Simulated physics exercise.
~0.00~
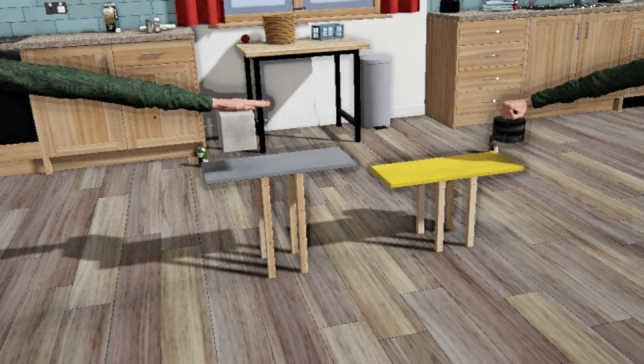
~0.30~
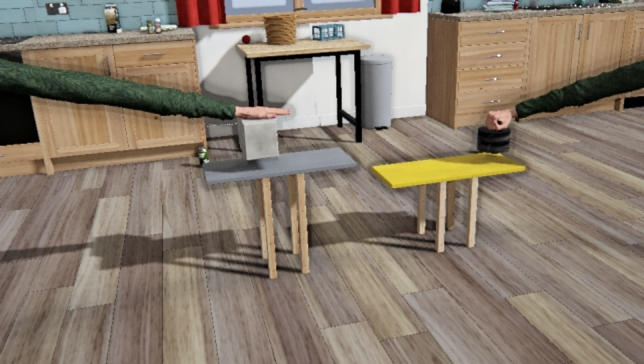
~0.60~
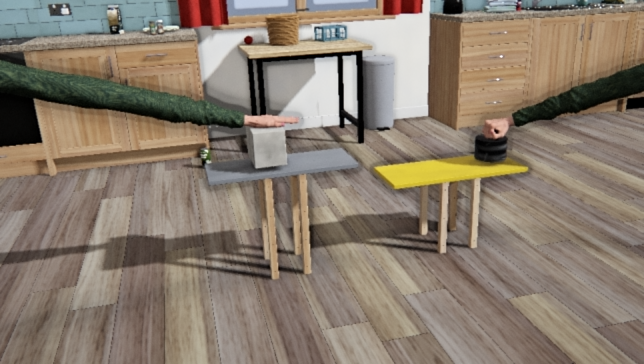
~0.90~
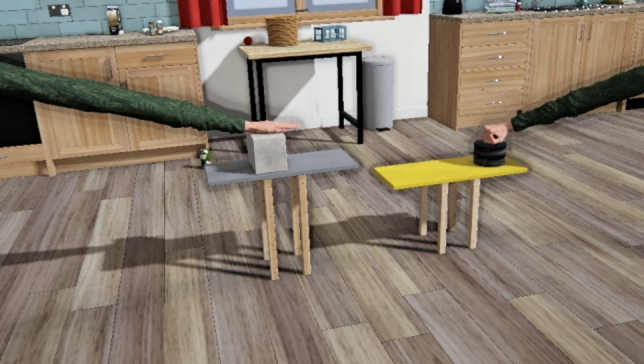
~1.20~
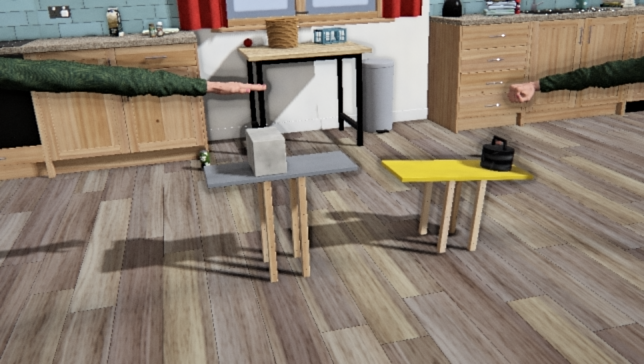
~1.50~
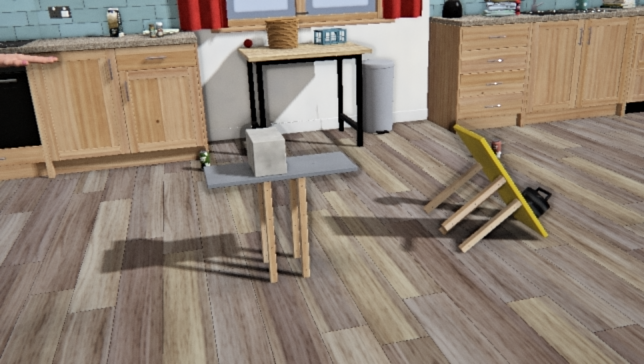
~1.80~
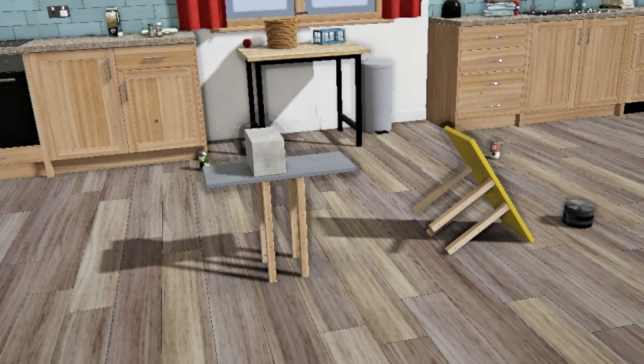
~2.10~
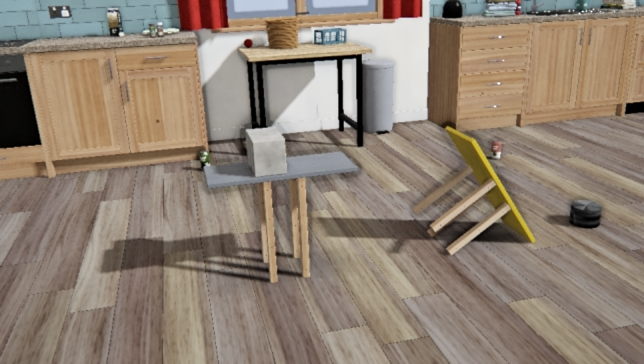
A yellow table tips over after two hands release objects, while the grey table stays standing.
